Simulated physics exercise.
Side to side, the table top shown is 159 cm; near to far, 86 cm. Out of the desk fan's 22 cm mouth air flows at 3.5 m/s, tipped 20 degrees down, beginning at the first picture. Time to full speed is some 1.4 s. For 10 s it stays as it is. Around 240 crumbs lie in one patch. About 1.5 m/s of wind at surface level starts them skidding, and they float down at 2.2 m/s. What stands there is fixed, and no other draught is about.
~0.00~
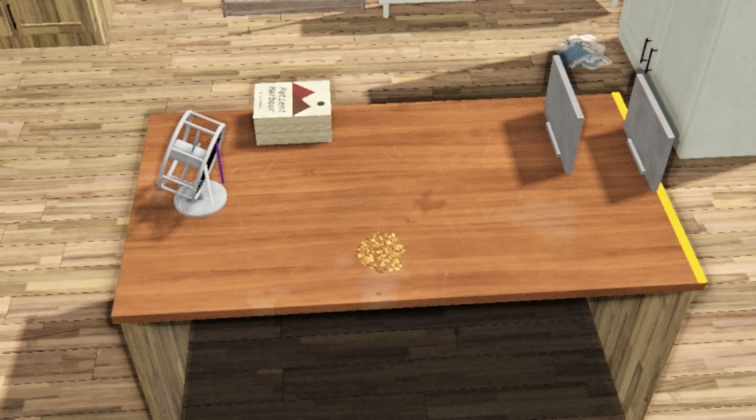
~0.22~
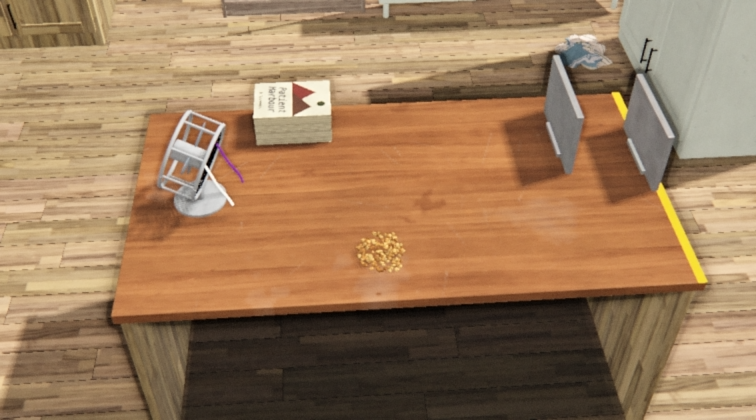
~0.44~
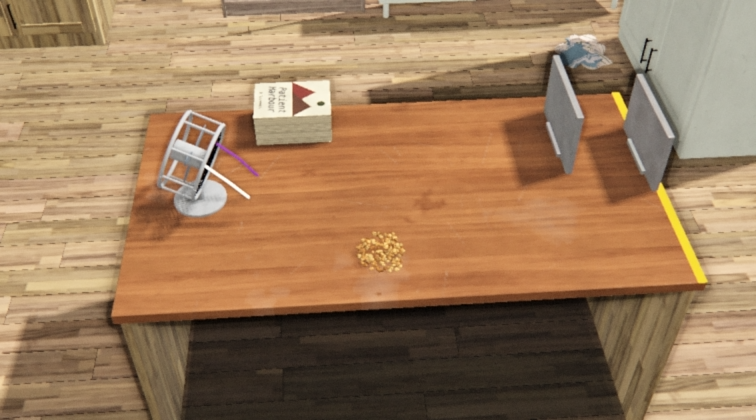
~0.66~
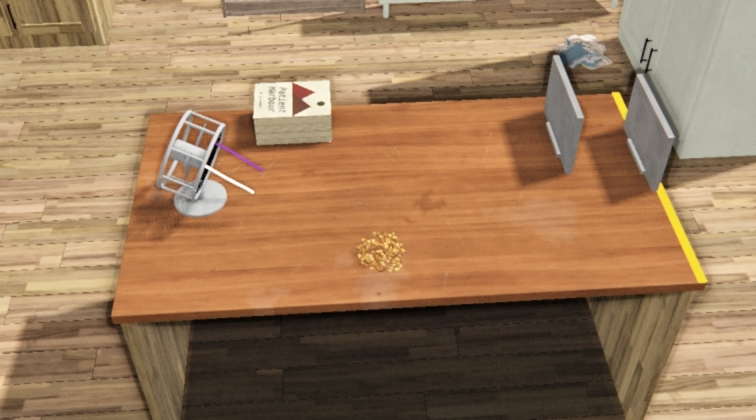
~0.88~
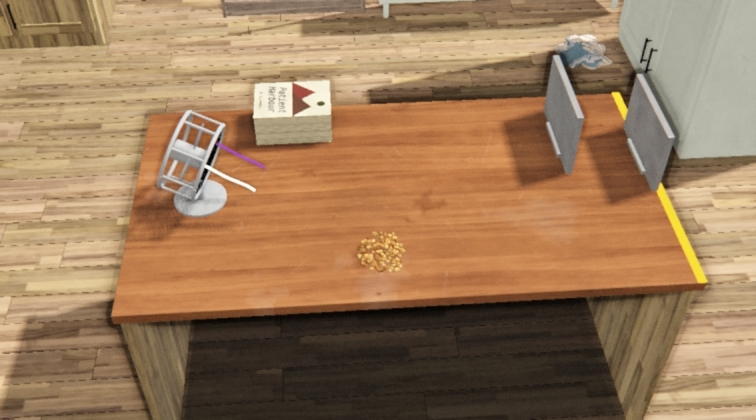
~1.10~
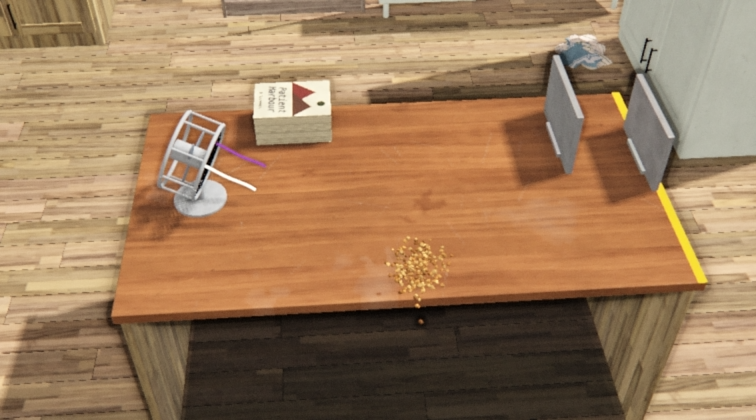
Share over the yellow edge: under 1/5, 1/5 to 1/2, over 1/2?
I reckon the share over that edge will not reach one fifth.
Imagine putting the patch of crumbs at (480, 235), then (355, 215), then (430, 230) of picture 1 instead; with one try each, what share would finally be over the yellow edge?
Try by try: About 80 per cent, 70 per cent and 70 per cent.
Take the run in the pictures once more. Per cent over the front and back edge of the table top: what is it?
I'd guess close to 100 percent front and near 0 percent back.
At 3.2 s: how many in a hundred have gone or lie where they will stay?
Estimate: Close to 100 %.
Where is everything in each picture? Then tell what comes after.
The middle of the crumbs is near (381, 253), none has stirred yet and the mouth of the desk fan is at (192, 156), in the first frame.
The middle of the crumbs is near (381, 252), none has stirred yet and the yellow edge is centred on (658, 177), in the second frame.
The middle of the crumbs is near (381, 252), none has stirred yet, the top of a book is at (292, 99) and the top of a laptop is at (568, 85), in the third frame.
The middle of the crumbs is near (381, 252) and none has stirred yet, in the fourth frame.
The middle of the crumbs is near (381, 252) and none has stirred yet, in the fifth frame.
The middle of the crumbs is near (419, 267), the farthest in sight from the desk fan is at (421, 322) and about 95 % have left their places, in the sixth frame.
After 2.0 s, 0 % are on the move or not yet settled, 0 % are over the yellow edge.
After 3.2 s, 0 % are on the move or not yet settled, 0 % are over the yellow edge.
After 5.5 s, 0 % are on the move or not yet settled, 0 % are over the yellow edge.
After 10.0 s, at the end, 0 % are over the yellow edge.
